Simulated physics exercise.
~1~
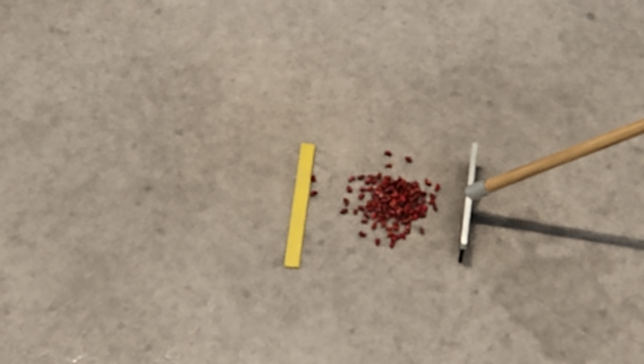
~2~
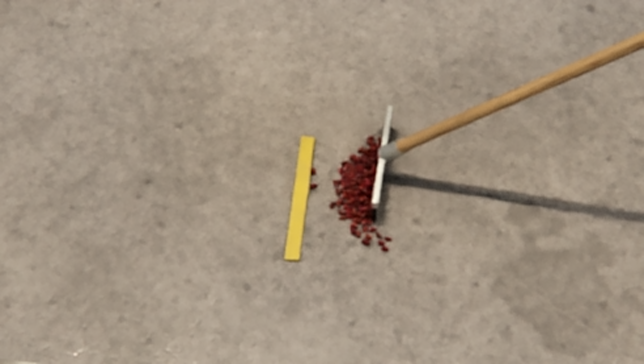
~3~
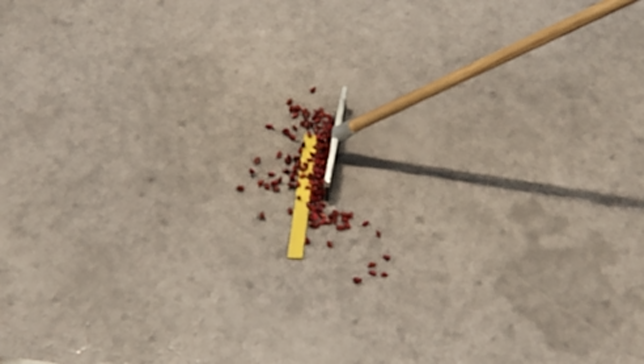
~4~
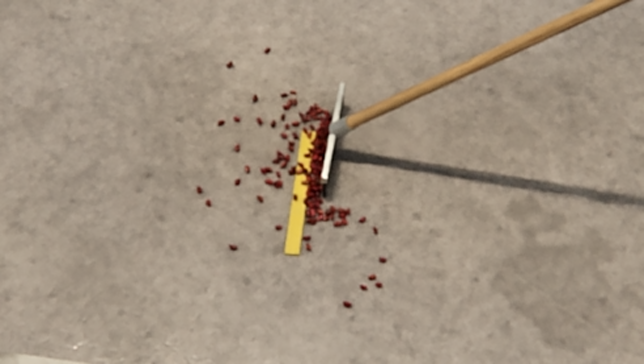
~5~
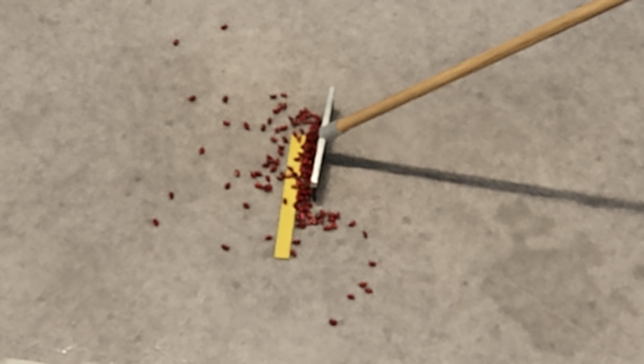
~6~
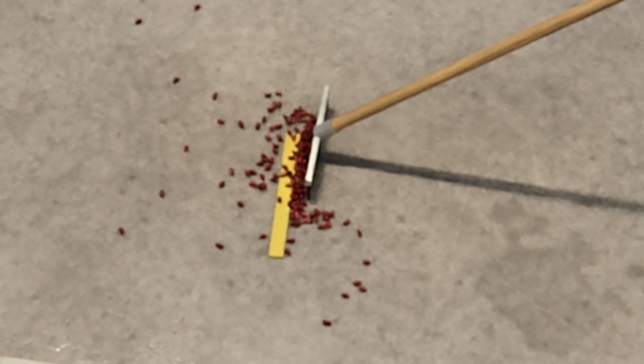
On a bare concrete floor, a wooden-handled squeegee pushed a pile of dark red beans left into a yellow strip, where many bunched against the blade while others scattered past it and around its ends, some rolling far off to the left.
